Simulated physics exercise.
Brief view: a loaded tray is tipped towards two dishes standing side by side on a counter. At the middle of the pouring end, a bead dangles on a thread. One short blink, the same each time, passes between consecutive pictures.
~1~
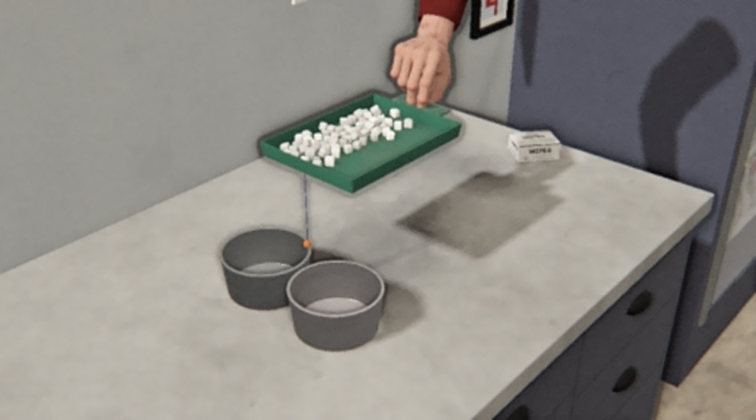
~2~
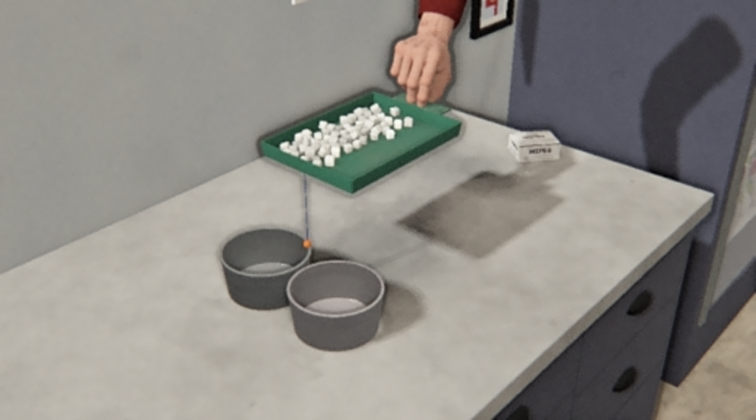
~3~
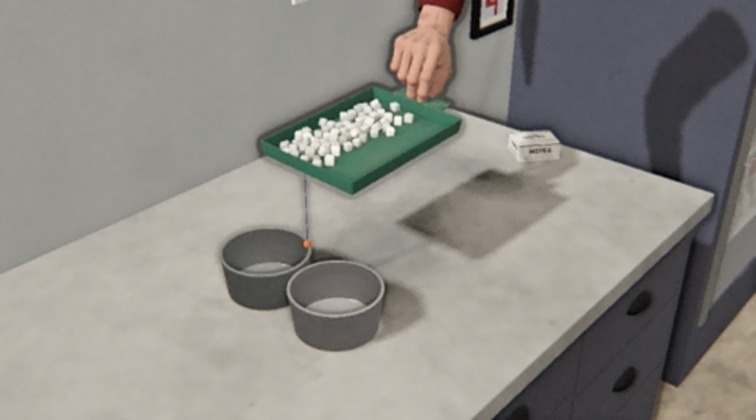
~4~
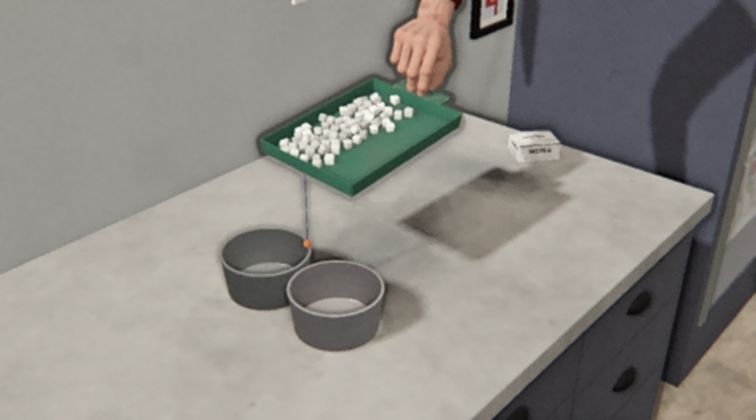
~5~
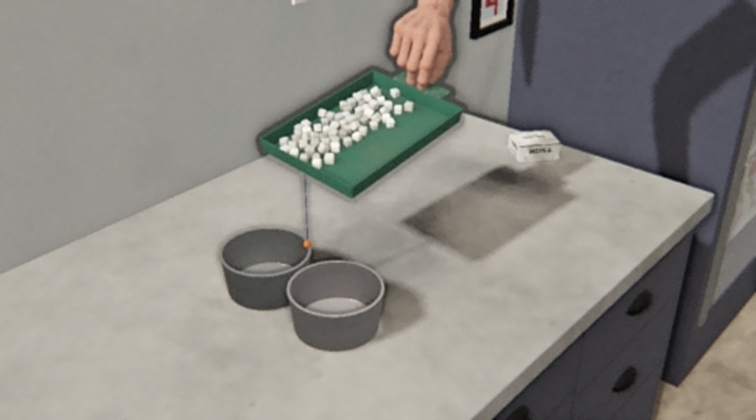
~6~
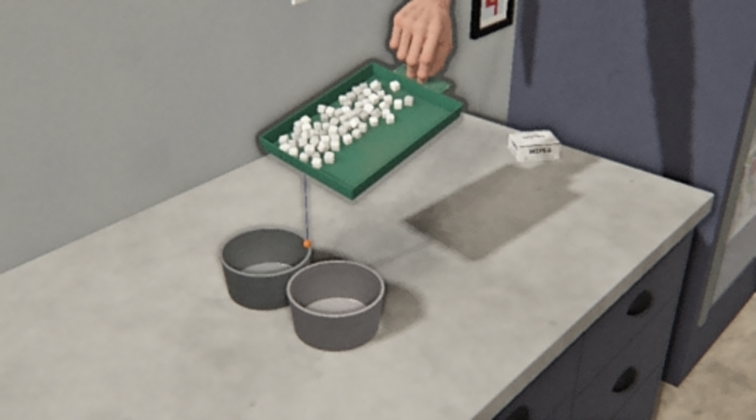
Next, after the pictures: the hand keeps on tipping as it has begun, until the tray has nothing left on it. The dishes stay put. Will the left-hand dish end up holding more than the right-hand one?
The right one.
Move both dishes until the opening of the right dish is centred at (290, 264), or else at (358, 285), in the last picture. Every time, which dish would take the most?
On the first go the right-side one comes out on top, and on the second go the right-side one.
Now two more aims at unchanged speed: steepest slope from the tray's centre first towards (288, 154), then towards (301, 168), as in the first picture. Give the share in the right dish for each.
Near 0 % and, after that, 0 %.
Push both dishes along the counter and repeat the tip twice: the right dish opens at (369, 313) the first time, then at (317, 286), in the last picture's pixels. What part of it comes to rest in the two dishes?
Roughly 70 %, then roughly 80 %.
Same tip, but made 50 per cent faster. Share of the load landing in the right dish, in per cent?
About 90 %.
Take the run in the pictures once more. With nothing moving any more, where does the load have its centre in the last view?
Close to (332, 322) in the last view.
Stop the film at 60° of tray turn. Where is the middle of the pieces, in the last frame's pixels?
I'd put it at about (338, 157).
Just after the last frame, tray tipped steeply; almost all on the tray; just a few in the right dish.
A moment on, tray tipped right over; almost all on the tray; about a tenth in the right dish.
Further on, tray tipped past a quarter turn; the larger part in the right dish; about a tenth outside both.
When it is over, tray tipped past a quarter turn; the larger part in the right dish; not one in the left dish; about a tenth outside both.
